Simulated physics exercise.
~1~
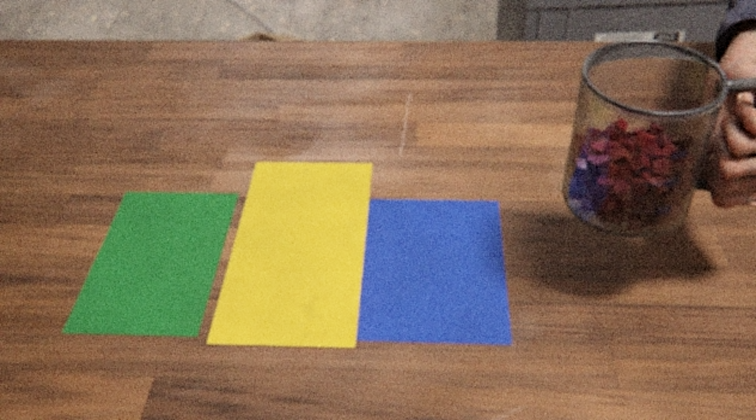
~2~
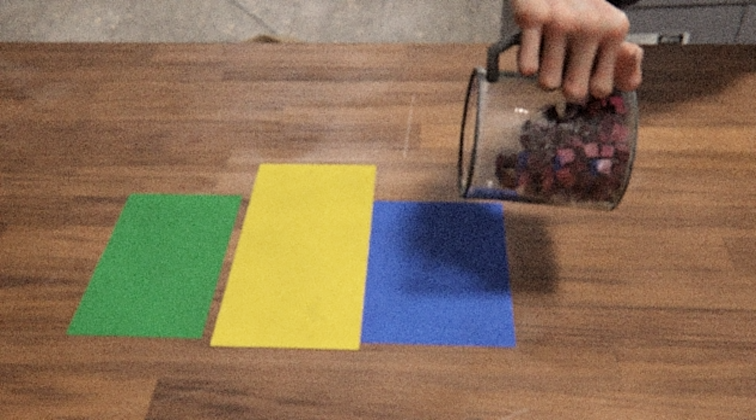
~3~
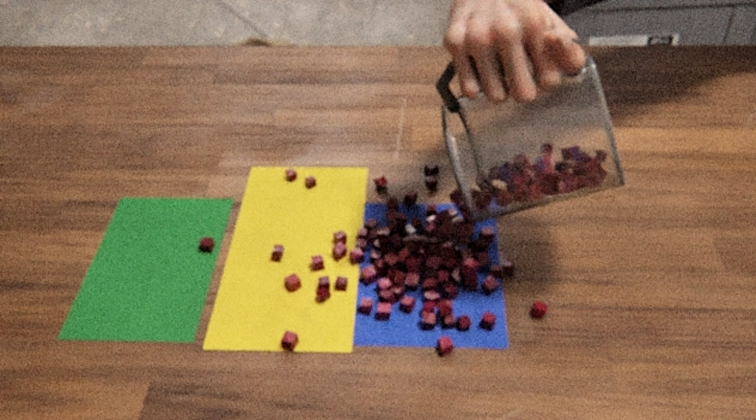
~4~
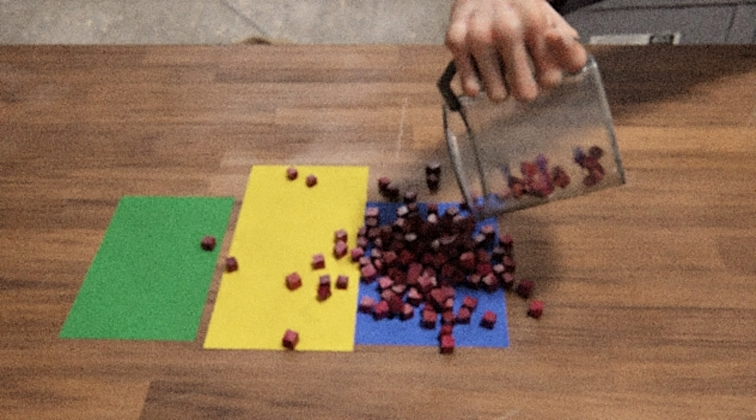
Dark red beetroot cubes tumbled from a clear jug as a hand moved it left and tipped it over beside the blue mat. Most piled up on the blue, some scattered onto the yellow mat and the wooden table, and a few stayed in the jug.
